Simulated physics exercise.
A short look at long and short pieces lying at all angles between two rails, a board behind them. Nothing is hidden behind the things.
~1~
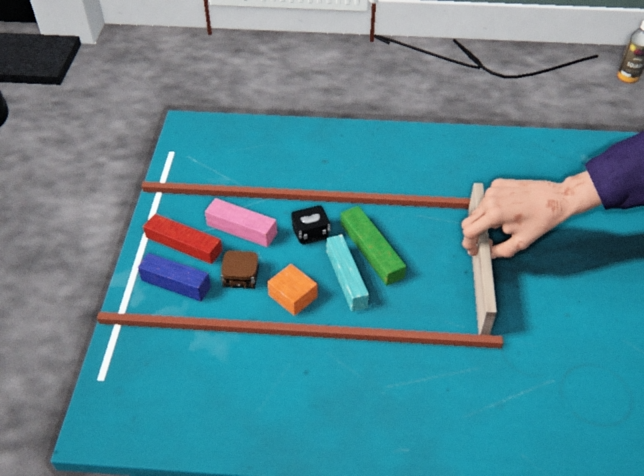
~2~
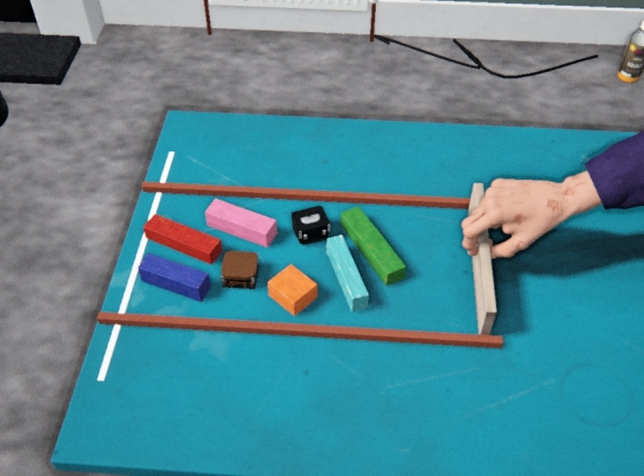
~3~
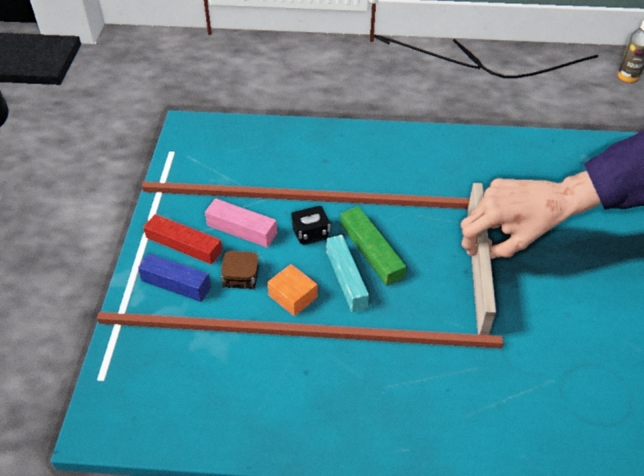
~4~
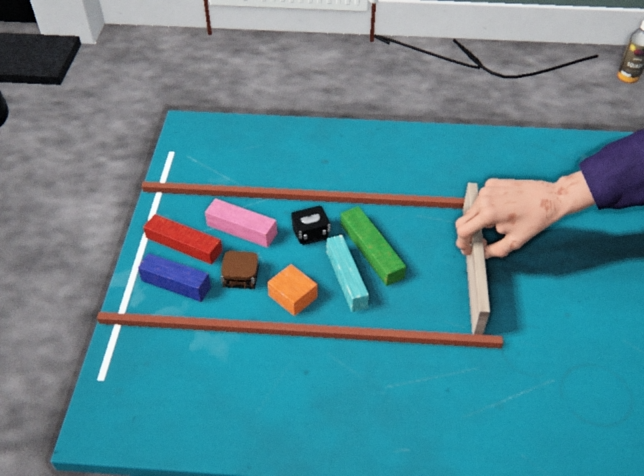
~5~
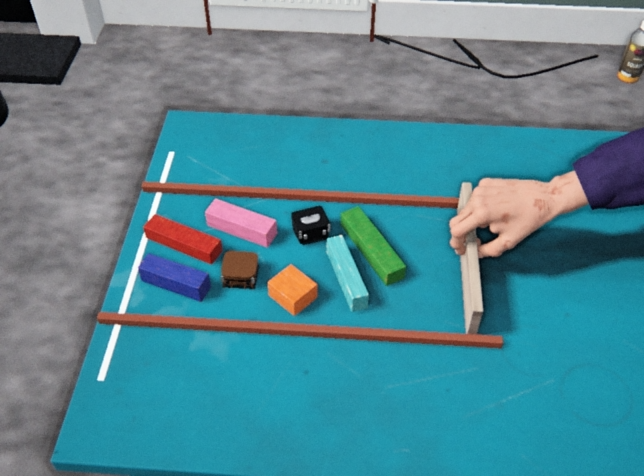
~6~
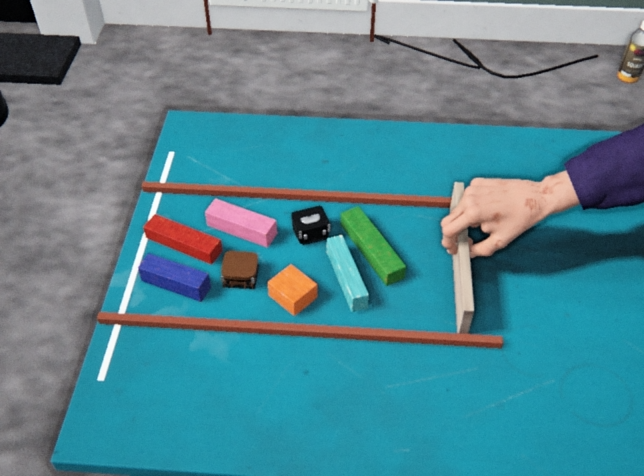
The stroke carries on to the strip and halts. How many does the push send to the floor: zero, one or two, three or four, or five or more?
Here the number that fall off is five or more.
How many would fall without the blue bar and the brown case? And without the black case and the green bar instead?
The counts: 5 and 4.
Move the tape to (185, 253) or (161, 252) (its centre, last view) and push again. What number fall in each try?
In that order 3 and 4.
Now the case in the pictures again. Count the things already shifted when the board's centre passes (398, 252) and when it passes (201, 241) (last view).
First 1, then 8.
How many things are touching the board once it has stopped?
That makes 1.
Soon after, none off yet; red bar at rest near (183, 239); blue bar at rest near (175, 277); pink bar moving near (237, 222).
At rest, the number that fall off is five or more; fallen, turquoise bar, black case, orange block, brown case, pink bar, blue bar and red bar.
